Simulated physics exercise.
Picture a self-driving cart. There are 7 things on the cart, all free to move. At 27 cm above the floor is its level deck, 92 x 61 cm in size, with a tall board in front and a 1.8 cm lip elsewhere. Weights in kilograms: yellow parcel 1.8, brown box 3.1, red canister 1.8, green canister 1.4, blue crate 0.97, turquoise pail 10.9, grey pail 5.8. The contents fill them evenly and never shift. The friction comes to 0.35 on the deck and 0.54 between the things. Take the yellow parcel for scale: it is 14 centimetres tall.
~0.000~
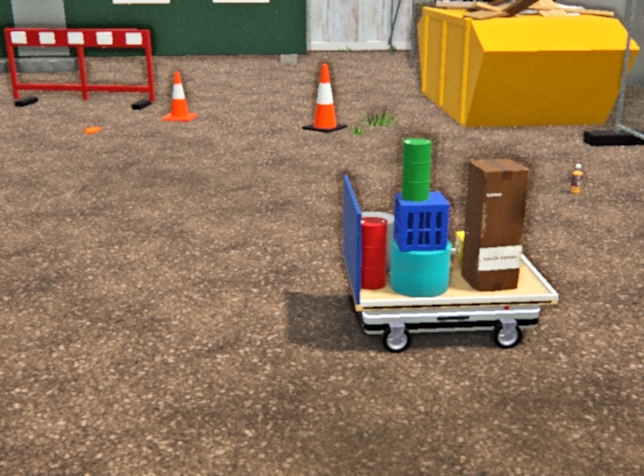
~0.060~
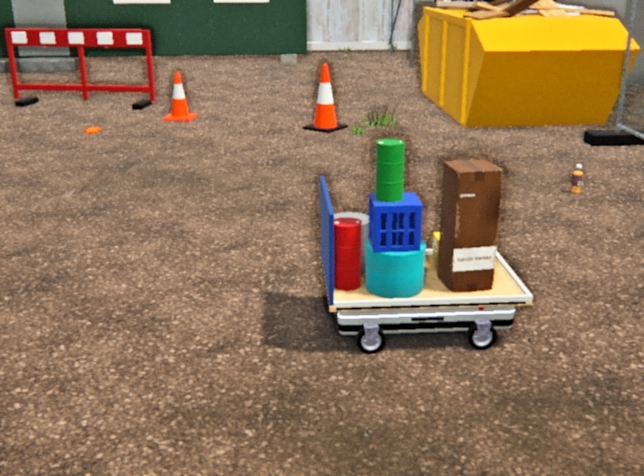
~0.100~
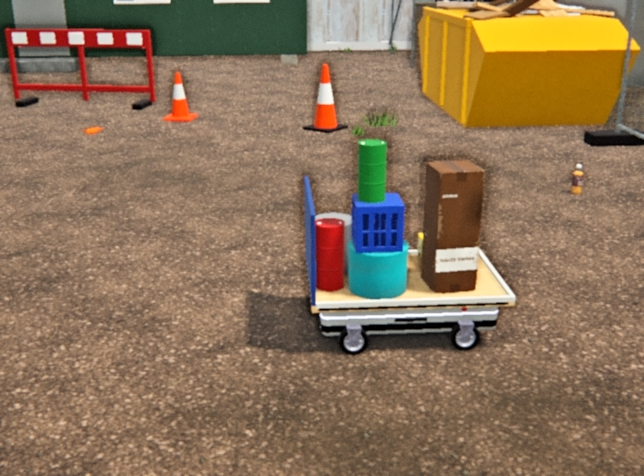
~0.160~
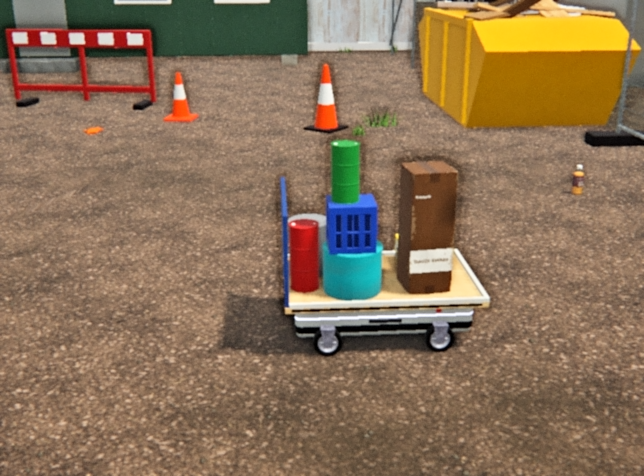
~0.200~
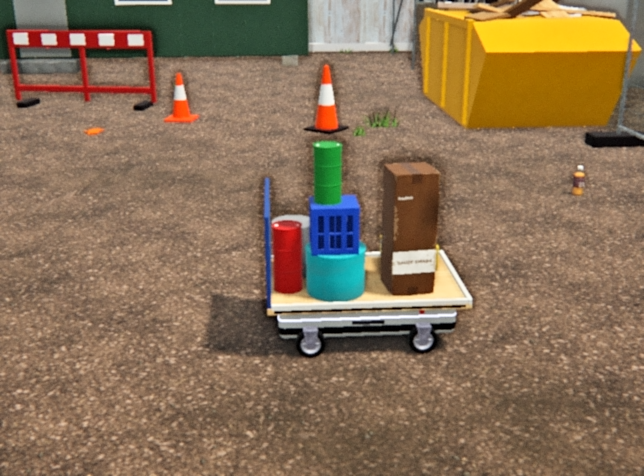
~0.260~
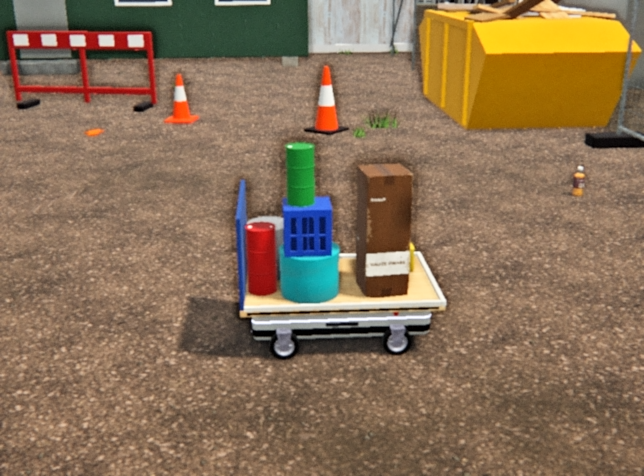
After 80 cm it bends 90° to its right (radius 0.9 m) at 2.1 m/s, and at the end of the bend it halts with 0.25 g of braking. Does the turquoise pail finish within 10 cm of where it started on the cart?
Yes.
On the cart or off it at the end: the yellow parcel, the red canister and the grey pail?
Observed: Yellow parcel remains in bounds; red canister exits its support; grey pail remains in bounds.
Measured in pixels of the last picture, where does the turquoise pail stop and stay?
End position: Roughly (161, 155).
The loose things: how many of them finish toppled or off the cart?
I count 4.
Around 0.76 s, 160 cm covered, turned 41°; red canister, green canister and blue crate now off the cart; turquoise pail shifted 4 cm near (122, 240); grey pail at 4° to upright.
Around 1.16 s, 244 cm covered, turned 89°; brown box now off the cart; turquoise pail shifted 3 cm near (139, 190); grey pail shifted 18 cm.
Around 1.56 s, 311 cm covered, turned 90°; turquoise pail shifted 2 cm near (156, 164); yellow parcel shifted 20 cm; grey pail shifted 15 cm.
Finally (2.5 s), off the cart, brown box, red canister, green canister and blue crate; not toppled but over 10 cm from the start, yellow parcel and grey pail; the last one still in place (within 10 cm). In the last view, turquoise pail near (161, 155).
